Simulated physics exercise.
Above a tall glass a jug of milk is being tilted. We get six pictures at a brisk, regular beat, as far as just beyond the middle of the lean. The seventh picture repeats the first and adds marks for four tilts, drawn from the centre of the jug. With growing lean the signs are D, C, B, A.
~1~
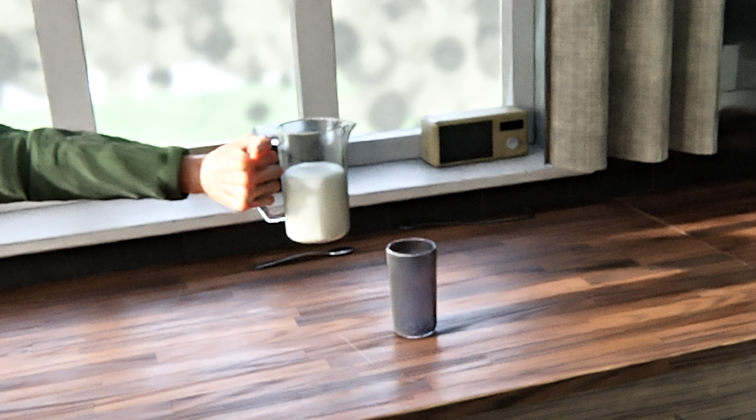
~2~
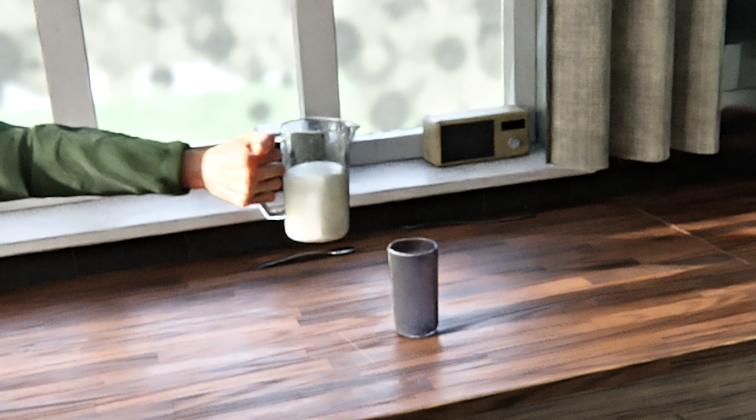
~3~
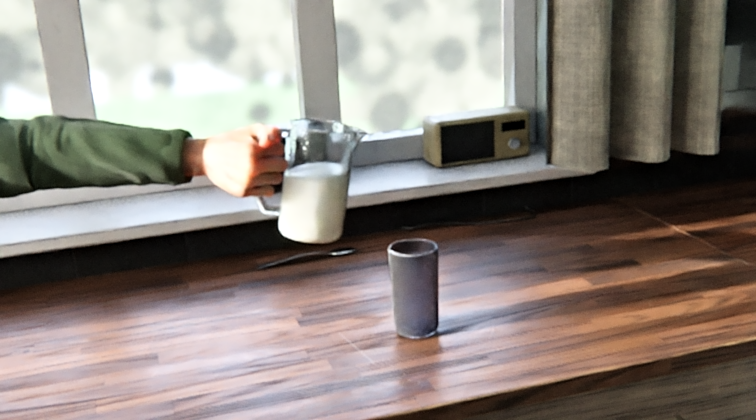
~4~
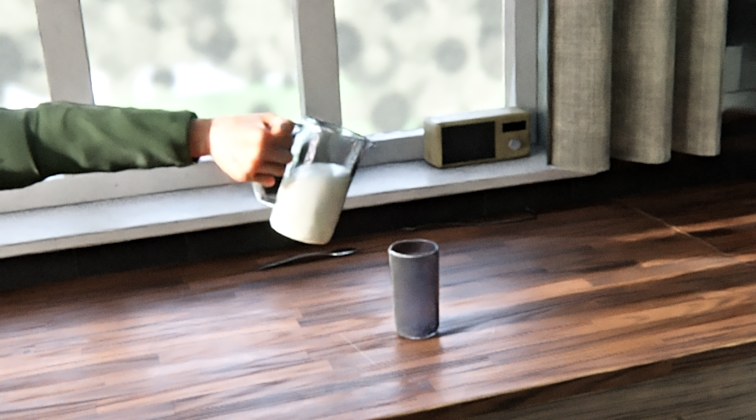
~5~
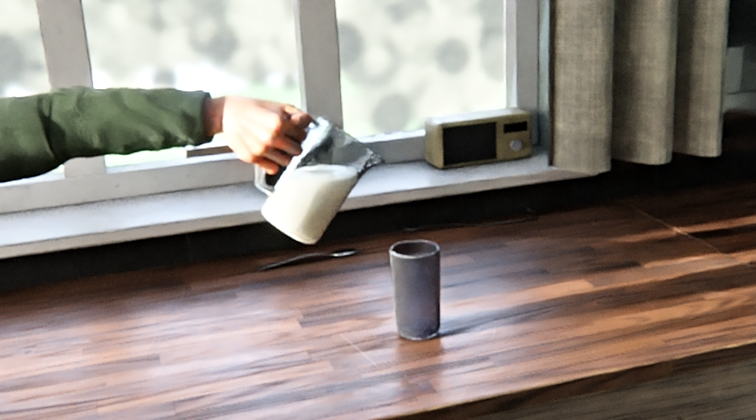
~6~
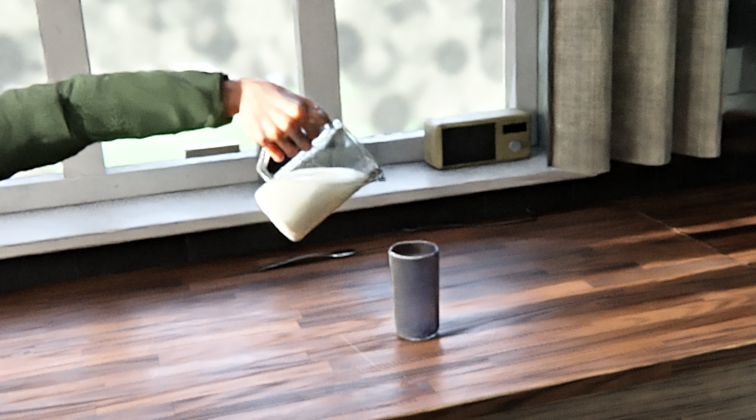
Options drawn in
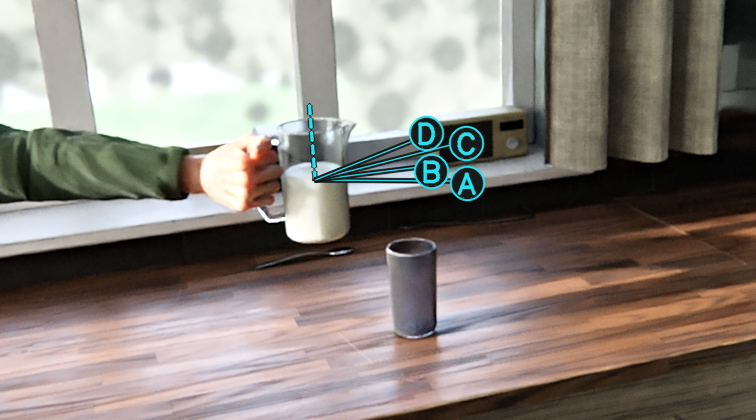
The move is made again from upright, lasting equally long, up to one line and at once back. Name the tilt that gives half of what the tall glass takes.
D works best here.
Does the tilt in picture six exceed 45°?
Yes.
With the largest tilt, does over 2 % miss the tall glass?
Yes, it does.
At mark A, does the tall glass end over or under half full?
Over half.
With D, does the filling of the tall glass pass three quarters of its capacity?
No, less.
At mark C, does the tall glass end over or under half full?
Over.
On the marked copy, A at (450, 181); B at (414, 167); C at (449, 145); D at (410, 141).
For mark A, the tall glass ends with about 97 % of what it can hold; 15 % of the milk is spilt.
For mark B, the tall glass ends with about 92 % of what it can hold; 5 % of the milk is spilt.
For mark C, the tall glass ends with about 76 % of what it can hold.
For mark D, the tall glass ends with about 53 % of what it can hold.
